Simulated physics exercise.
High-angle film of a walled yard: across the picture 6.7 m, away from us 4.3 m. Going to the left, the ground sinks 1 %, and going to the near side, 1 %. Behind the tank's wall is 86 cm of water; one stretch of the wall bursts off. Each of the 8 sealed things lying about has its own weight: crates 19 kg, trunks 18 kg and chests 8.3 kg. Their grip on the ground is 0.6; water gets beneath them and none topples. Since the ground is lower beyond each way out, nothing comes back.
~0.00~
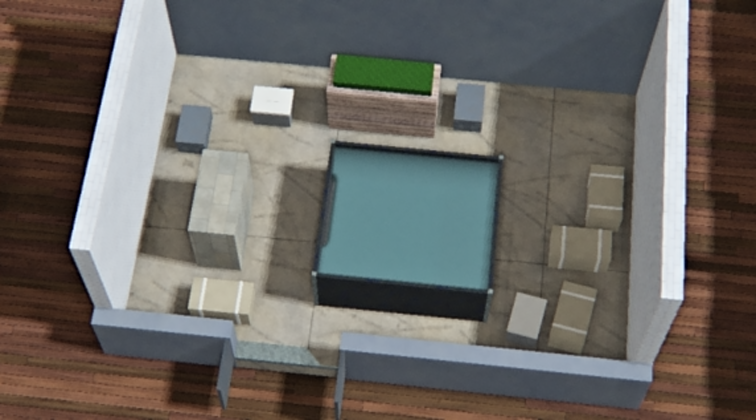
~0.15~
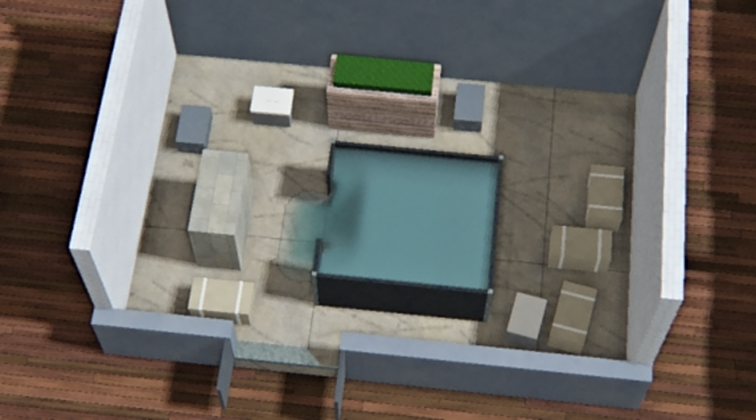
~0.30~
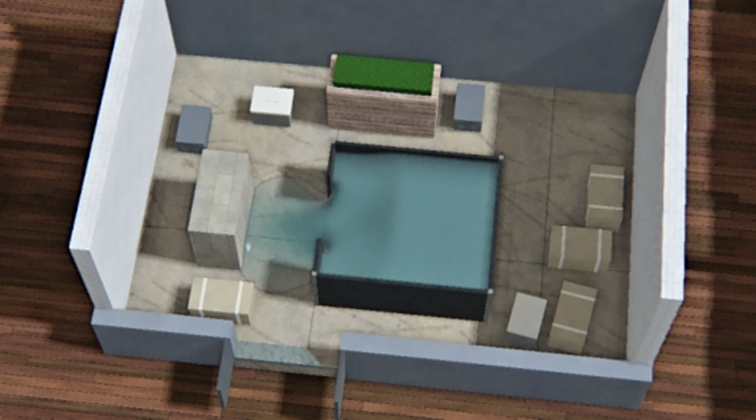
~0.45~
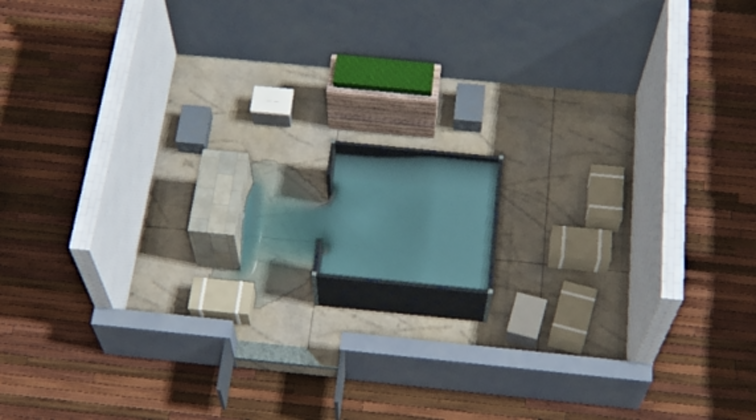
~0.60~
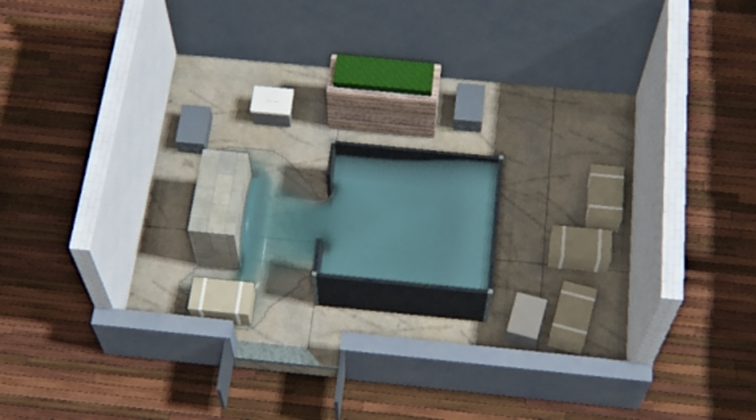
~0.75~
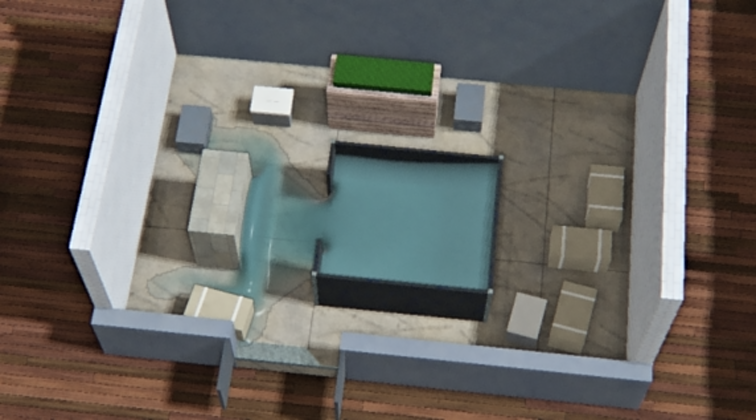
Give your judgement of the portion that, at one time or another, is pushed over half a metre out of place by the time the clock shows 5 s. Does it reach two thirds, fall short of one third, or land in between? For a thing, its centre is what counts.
Somewhere around half, from a third to just below two thirds.
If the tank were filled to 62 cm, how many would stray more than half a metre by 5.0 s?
Result: 3.
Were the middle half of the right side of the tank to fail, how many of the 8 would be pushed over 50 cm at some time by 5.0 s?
Count: 4.
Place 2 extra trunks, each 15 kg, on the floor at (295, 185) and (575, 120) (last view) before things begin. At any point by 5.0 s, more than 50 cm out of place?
In the order asked they come out beyond the limit, inside the limit.
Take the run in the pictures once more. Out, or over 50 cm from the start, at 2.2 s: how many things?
I count 2.
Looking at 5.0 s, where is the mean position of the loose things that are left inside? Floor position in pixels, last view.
Centred roughly on (449, 188).
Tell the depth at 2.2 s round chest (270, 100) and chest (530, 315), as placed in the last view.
First about 24 cm, second about 0 cm.
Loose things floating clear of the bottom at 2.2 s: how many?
Answer: 1.
After 1.1 s 0 of 8 are over 50 cm from their spots; 0 afloat.
After 2.2 s 2 of 8 are over 50 cm from their spots; 1 afloat.
After 3.5 s 3 of 8 are over 50 cm from their spots; 3 afloat.
After 5.0 s 3 of 8 are over 50 cm from their spots, and 3 have been at some point; 3 afloat.
